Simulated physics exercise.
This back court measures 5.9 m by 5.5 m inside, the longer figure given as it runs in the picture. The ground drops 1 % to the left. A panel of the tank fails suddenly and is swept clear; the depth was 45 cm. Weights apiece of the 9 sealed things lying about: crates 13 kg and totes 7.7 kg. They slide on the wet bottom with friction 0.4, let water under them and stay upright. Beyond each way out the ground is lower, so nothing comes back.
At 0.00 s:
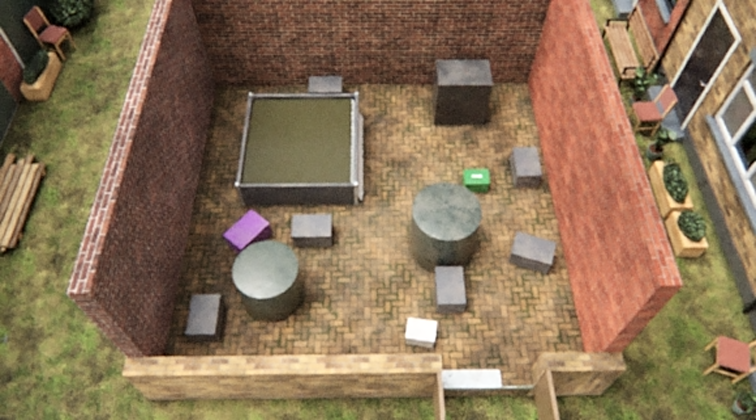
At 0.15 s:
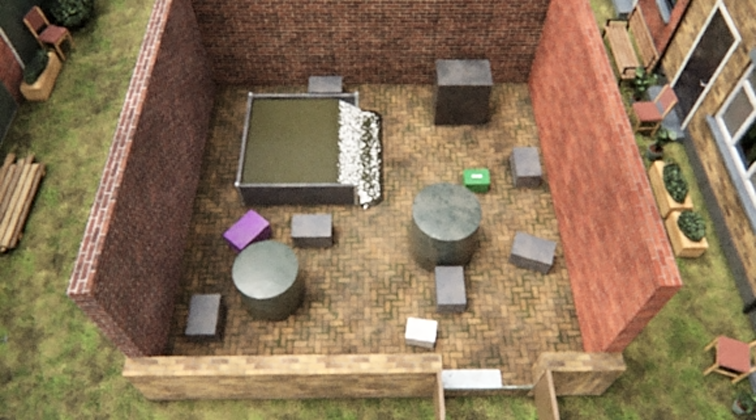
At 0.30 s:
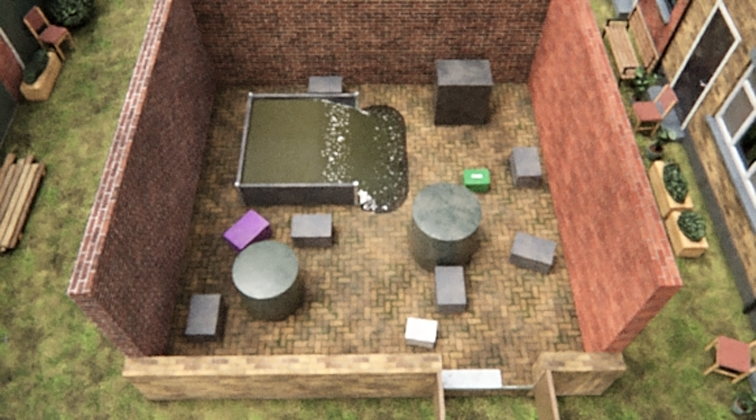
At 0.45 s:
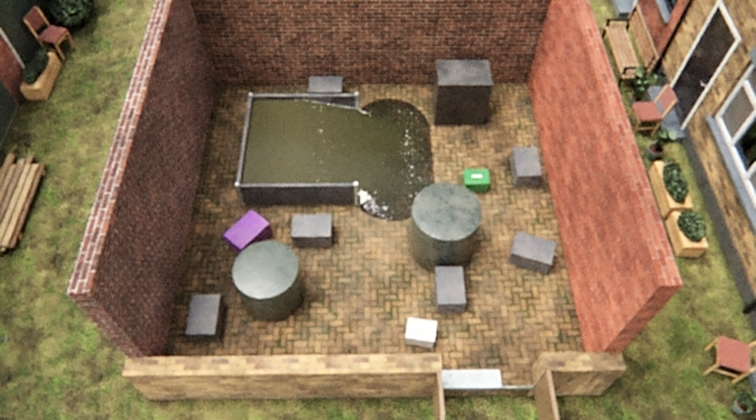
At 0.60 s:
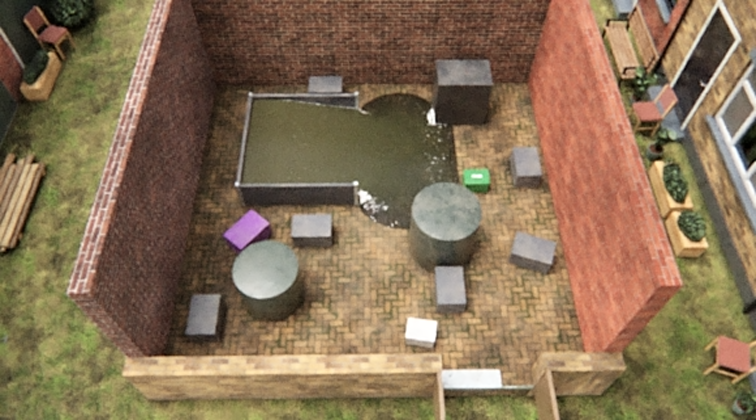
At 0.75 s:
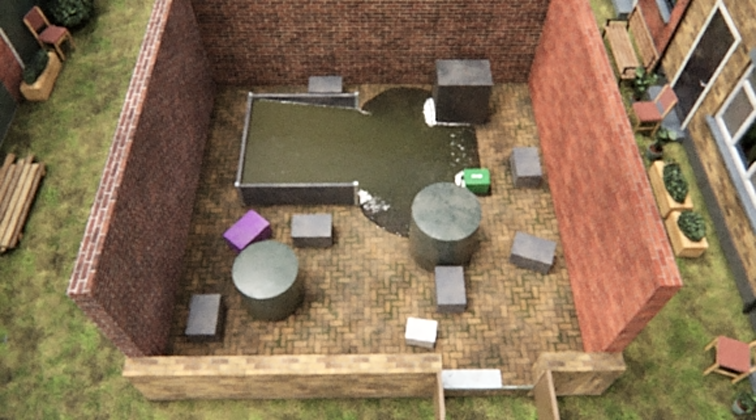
Murky water bursts from the right side of a square tank in a brick-walled court, foaming first, then spreads rightward across the paving around a dark block and a cylinder, reaching the green box while the scattered boxes stay put.
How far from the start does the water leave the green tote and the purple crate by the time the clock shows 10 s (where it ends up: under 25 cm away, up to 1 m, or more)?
The green tote gets carried off, the purple crate holds its place.
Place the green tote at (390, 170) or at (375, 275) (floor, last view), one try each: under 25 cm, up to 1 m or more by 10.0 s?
In that order: It travels far; it holds its place.
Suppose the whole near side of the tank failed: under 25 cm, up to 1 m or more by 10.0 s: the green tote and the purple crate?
In that case the green tote barely shifts, the purple crate travels far.
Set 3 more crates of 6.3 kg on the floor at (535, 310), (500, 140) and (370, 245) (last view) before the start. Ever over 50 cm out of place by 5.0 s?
In that order: Over, more, less.
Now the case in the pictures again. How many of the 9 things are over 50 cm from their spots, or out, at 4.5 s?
4 of them.
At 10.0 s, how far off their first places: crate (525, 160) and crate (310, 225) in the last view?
In turn: Washed out, 0 cm.
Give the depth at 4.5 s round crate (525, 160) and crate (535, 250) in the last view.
About 5 and 5 cm.
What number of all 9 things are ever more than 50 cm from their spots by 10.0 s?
I count 5.
After 2.0 s the green tote is near (537, 196), 1.0 m from its start, afloat; the purple crate is near (247, 229), 0.0 m from its start, aground; 0 of 9 are out; 2 afloat.
After 4.5 s the green tote is near (496, 351), 3.0 m from its start, afloat; the purple crate is near (247, 229), 0.0 m from its start, aground; 0 of 9 are out; 1 afloat.
After 7.0 s the green tote has gone out; the purple crate is near (247, 229), 0.0 m from its start, aground; 2 of 9 are out; 2 afloat.
After 10.0 s the green tote has gone out; the purple crate is near (247, 229), 0.0 m from its start, aground; 2 of 9 are out; 4 afloat.
